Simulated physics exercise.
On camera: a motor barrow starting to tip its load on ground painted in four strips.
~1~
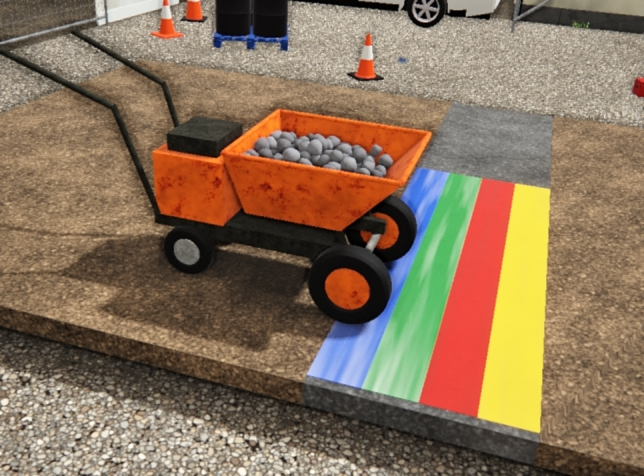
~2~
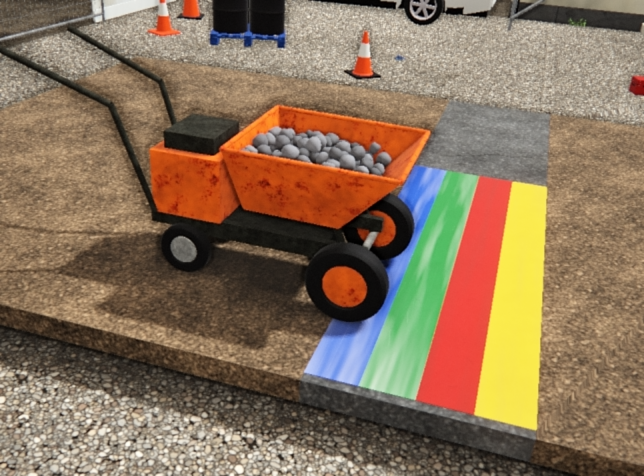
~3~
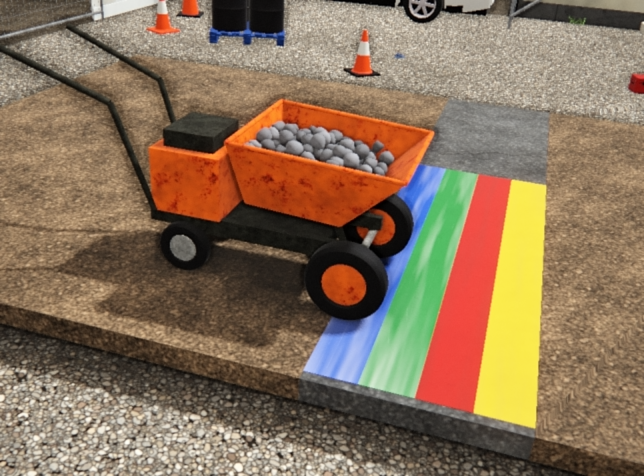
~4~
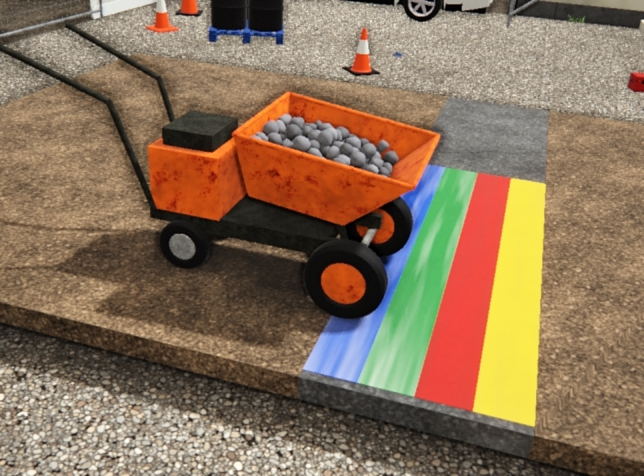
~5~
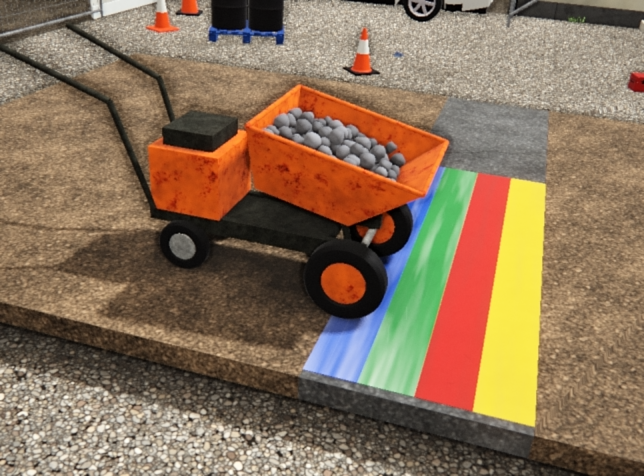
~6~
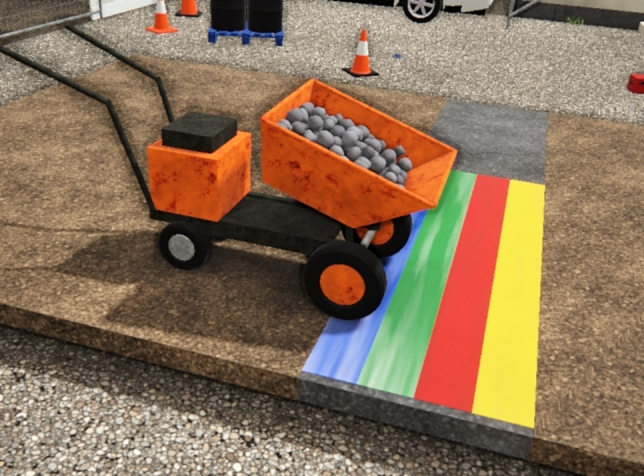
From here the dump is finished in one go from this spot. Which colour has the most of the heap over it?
Most lies over the yellow band.
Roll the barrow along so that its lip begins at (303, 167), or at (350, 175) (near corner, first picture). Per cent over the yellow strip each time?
Near 10 % and 30 %.
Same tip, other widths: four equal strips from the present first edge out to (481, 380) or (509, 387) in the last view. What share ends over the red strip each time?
The first gives 0 %, the second 0 %.
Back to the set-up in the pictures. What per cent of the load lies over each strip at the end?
About: Blue strip 0, green strip 0, red strip 10, yellow strip 40 per cent.
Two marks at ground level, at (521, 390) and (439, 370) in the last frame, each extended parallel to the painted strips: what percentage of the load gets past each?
First some 40, then 80 per cent.
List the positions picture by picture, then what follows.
The first picture shows lip of the skip near (401, 184), level; top of the load near (316, 162), round cobbles; blue strip near (350, 348); green strip near (402, 360); red strip near (456, 373); yellow strip near (512, 386).
The second picture shows lip of the skip near (400, 183), level; top of the load near (315, 159).
The third picture shows lip of the skip near (405, 184), tipped barely; top of the load near (309, 143).
The fourth picture shows lip of the skip near (413, 188), tipped a little; top of the load near (315, 139).
The fifth picture shows lip of the skip near (423, 195), tipped a little; top of the load near (303, 142).
The sixth picture shows lip of the skip near (433, 206), tipped clearly; top of the load near (314, 138); blue strip near (345, 344); green strip near (397, 356); red strip near (451, 368); yellow strip near (507, 382).
Shortly afterwards, skip tipped steeply; the whole lot in the skip.
Next, skip tipped right over; near two thirds in the skip; a little over the red strip; near a quarter over the yellow strip; a little off the paint.
Some moments later, skip tipped right over; near a quarter in the skip; a little over the red strip; near a third over the yellow strip; near a quarter off the paint.
In the end, skip tipped right over; near a quarter in the skip; none at all over the blue strip; none at all over the green strip; a little over the red strip; near a third over the yellow strip; near a quarter off the paint.
